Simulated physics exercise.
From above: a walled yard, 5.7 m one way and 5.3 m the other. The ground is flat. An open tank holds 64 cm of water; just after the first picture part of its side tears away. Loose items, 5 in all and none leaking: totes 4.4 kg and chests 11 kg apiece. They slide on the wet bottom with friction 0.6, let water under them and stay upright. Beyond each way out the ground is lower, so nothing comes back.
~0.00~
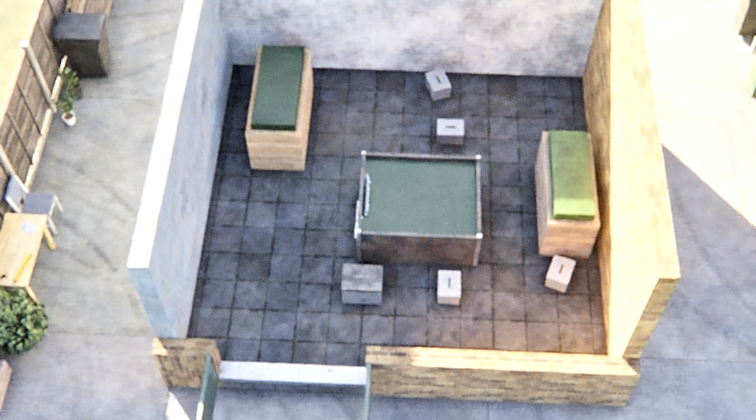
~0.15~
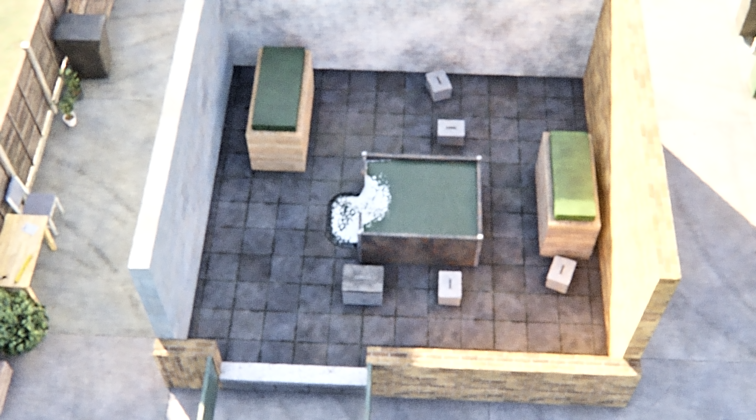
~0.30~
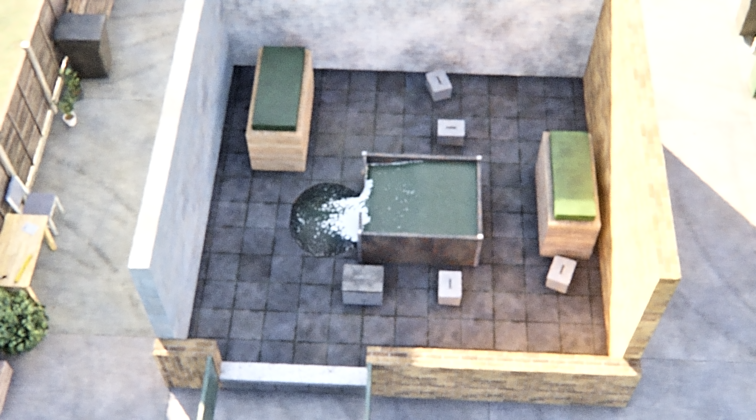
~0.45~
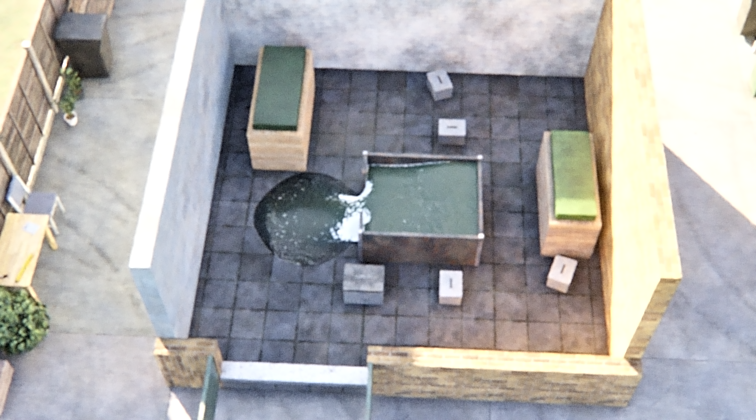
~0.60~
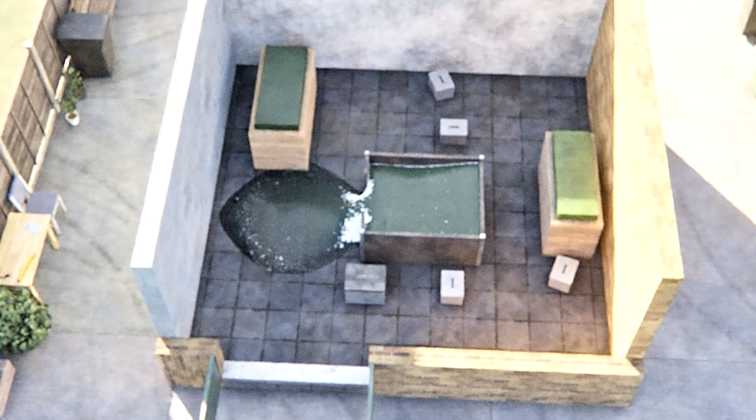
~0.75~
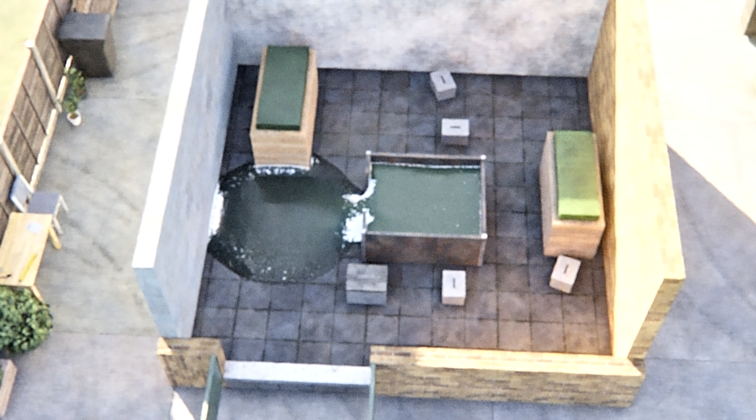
Water bursts through the left side of an open tank in a walled, tiled yard, churning white at the gap. It spreads leftward across the dark floor in a widening rounded pool, reaching the green-topped chest and the left wall, while the loose blocks around the tank stay put.
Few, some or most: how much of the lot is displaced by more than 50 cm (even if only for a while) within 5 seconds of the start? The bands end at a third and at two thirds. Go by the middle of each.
It is under a third.
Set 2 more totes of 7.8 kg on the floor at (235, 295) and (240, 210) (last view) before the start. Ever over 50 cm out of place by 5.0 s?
In that order: More, over.
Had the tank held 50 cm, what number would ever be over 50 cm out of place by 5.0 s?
In that case 0 of them.
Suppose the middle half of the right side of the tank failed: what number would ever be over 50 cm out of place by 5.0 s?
Then 2.
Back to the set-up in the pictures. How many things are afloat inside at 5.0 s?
0 of them.
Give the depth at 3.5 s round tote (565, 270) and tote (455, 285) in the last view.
Roughly 0 and 0 cm.
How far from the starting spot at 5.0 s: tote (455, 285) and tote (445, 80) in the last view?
In that order: 0 cm, 60 cm.
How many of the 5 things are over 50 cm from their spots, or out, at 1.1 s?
0 of them.
After 1.1 s 0 of 5 are over 50 cm from their spots; 0 afloat.
After 2.2 s 0 of 5 are over 50 cm from their spots; 0 afloat.
After 3.5 s 0 of 5 are over 50 cm from their spots; 0 afloat.
After 5.0 s 1 of 5 are over 50 cm from their spots, and 1 have been at some point; 0 afloat.
